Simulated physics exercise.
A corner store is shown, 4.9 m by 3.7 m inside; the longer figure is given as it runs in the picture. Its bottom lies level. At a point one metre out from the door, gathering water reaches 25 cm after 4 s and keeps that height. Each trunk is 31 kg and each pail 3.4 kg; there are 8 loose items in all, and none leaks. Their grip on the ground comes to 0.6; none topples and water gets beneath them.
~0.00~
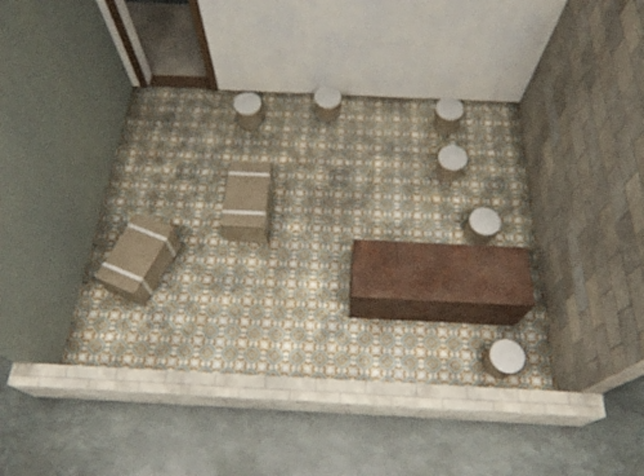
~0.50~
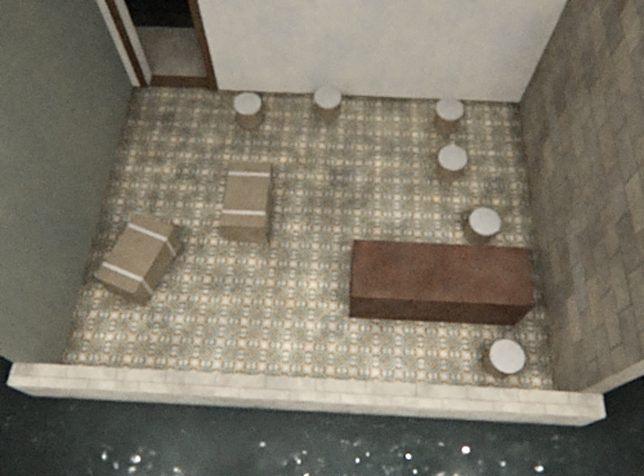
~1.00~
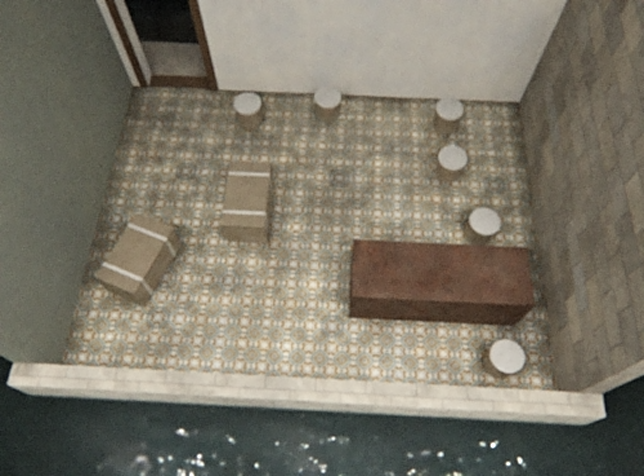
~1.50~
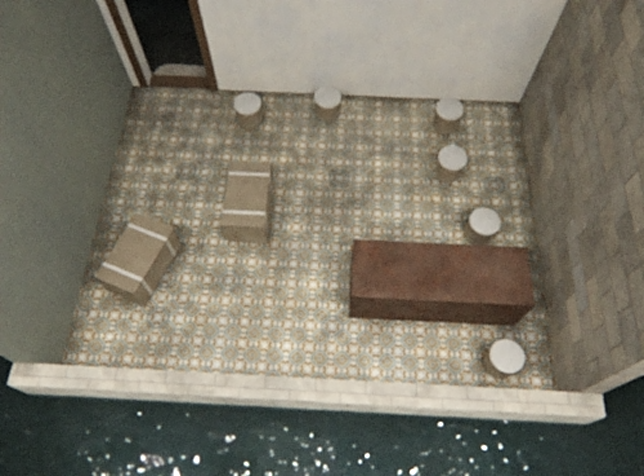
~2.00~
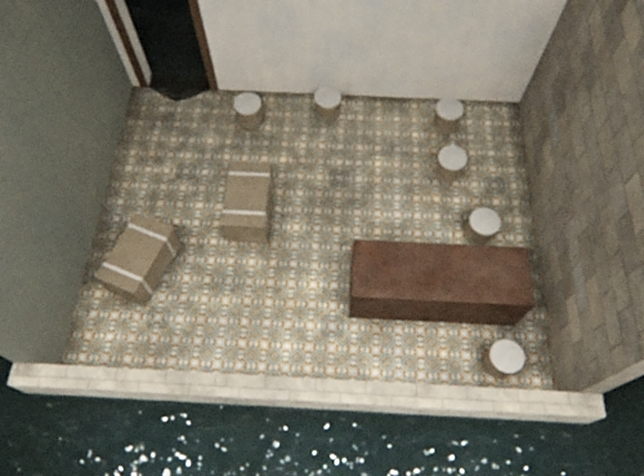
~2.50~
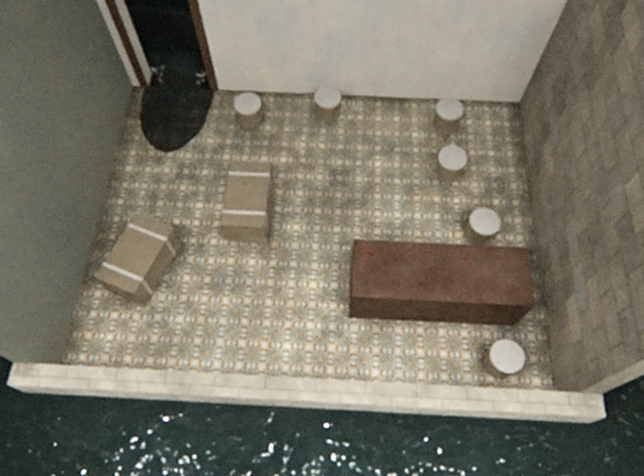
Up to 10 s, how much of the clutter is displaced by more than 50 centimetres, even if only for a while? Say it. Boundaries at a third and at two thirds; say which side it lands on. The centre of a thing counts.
Low share.
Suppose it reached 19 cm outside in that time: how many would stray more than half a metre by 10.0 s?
It would come to 1 of them.
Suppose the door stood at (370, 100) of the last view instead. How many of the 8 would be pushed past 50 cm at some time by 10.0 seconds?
The answer then is 3.
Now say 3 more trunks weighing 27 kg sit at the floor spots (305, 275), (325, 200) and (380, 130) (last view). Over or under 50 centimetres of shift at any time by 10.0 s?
Order as asked - falls below the limit, falls below the limit, falls below the limit.
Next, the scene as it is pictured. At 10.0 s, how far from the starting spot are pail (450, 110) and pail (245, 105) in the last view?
Shifts: 0 cm / 0 cm.
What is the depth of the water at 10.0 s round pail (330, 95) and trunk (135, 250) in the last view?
Some 2 cm at the first, some 10 cm at the second.
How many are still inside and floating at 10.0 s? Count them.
Count: 1.
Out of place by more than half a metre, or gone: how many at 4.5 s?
The number by then is 0.
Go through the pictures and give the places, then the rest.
A trunk at (135, 252), on the bottom; a trunk at (247, 193) rests on the ground; 0.0 m2 under water; 0 of 8 have shifted, in the first frame.
A trunk at (135, 252), on the bottom; a trunk at (247, 193), on the bottom; 0.0 m2 under water; 0 of 8 have shifted, in the second frame.
A trunk at (135, 252) rests on the ground; a trunk at (247, 193), on the bottom; water covers 0.0 m2; 0 of 8 have shifted, in the third frame.
A trunk at (135, 252), on the bottom; a trunk at (247, 193), on the bottom; water covers 0.0 m2; 0 of 8 have shifted, in the fourth frame.
A trunk at (135, 252), on the bottom; a trunk at (247, 193) rests on the ground; water covers 0.1 m2; 0 of 8 have shifted, in the fifth frame.
A trunk at (135, 252), on the bottom; a trunk at (247, 193), on the bottom; water covers 0.6 m2; 0 of 8 have shifted, in the sixth frame.
After 3.5 s 0 of 8 are over 50 cm from their spots; 0 afloat.
After 4.5 s 0 of 8 are over 50 cm from their spots; 0 afloat.
After 7.0 s 1 of 8 are over 50 cm from their spots; 0 afloat.
After 10.0 s 1 of 8 are over 50 cm from their spots, and 1 have been at some point; 1 afloat.
